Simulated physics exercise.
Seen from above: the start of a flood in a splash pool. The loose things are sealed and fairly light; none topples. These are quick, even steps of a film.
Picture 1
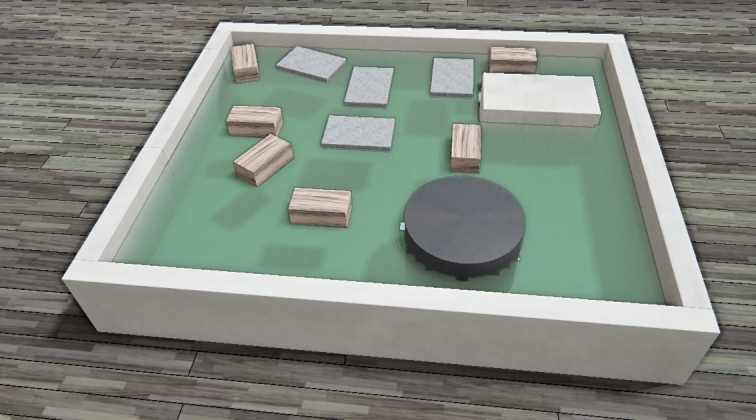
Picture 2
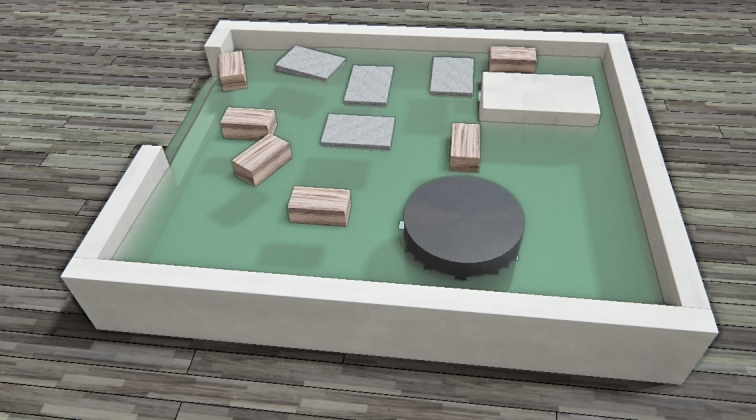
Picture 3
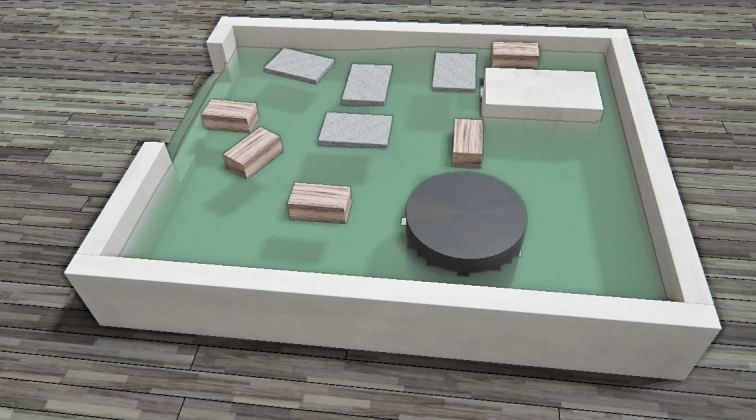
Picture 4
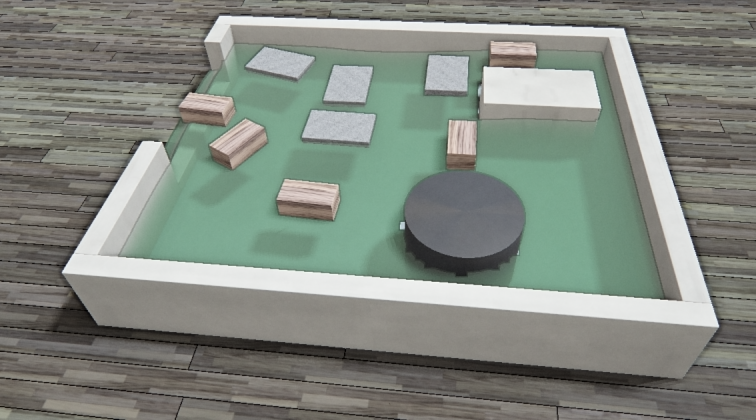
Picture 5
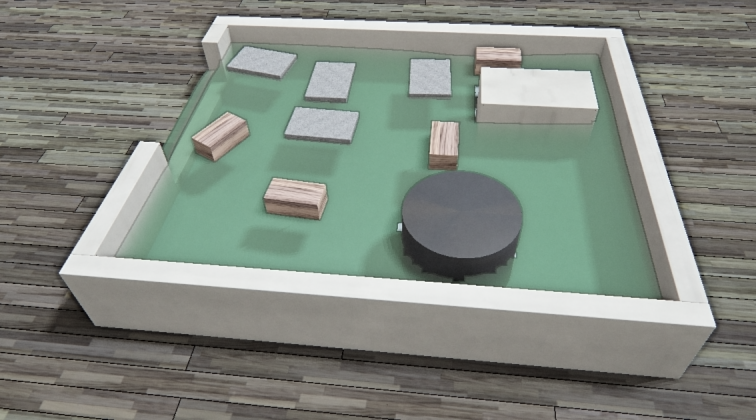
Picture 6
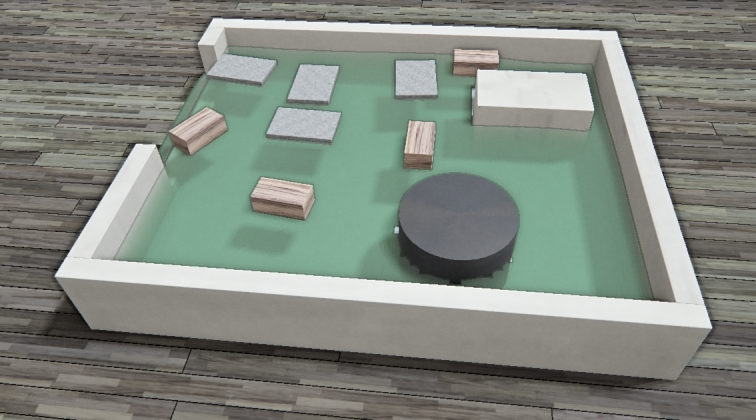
The video shows a walled pool of green water holding wooden blocks, grey slabs and a dark disc; a gap opens in the left wall, and the blocks and slabs drift left, some blocks passing out of view.
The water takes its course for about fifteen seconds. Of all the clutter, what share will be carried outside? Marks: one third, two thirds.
That comes to at least two thirds.
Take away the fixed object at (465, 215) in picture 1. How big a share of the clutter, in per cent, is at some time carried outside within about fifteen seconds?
Close to 70 %.
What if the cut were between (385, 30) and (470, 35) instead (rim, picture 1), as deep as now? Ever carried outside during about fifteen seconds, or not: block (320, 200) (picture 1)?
My call: Kept in.
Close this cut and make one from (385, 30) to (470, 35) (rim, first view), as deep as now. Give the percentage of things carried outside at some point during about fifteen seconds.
About 70 per cent.
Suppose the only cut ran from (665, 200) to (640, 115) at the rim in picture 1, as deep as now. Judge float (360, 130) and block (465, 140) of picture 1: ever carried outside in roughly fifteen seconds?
In turn: Out, carried outside.
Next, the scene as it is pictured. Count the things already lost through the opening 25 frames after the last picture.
I count 7.
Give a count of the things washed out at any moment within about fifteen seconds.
That makes 8.
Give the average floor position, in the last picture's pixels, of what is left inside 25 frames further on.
Roughly at (291, 117).
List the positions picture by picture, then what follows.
The first frame shows a block at (263, 153), afloat; a float at (311, 62) floats; 0 of 10 have shifted.
The second frame shows a block at (261, 152) floats; a float at (310, 61) floats; 1 of 10 have shifted.
The third frame shows a block at (252, 146) floats, close to its start; a float at (299, 63), afloat, close to its start; 4 of 10 have shifted.
The fourth frame shows a block at (237, 137), afloat, close to its start; a float at (280, 62) floats, close to its start; 7 of 10 have shifted.
The fifth frame shows a block at (219, 129) floats, a stride from its start; a float at (262, 60), afloat, a stride from its start; 10 of 10 have shifted.
The sixth frame shows a block at (197, 124), afloat, a stride from its start; a float at (242, 67) floats, a stride from its start; 10 of 10 have shifted.
A moment on, 4 of 10 are out; 6 afloat.
Next, 6 of 10 are out; 4 afloat.
Later, 7 of 10 are out; 3 afloat.
In the end, 8 of 10 are out; 2 afloat.
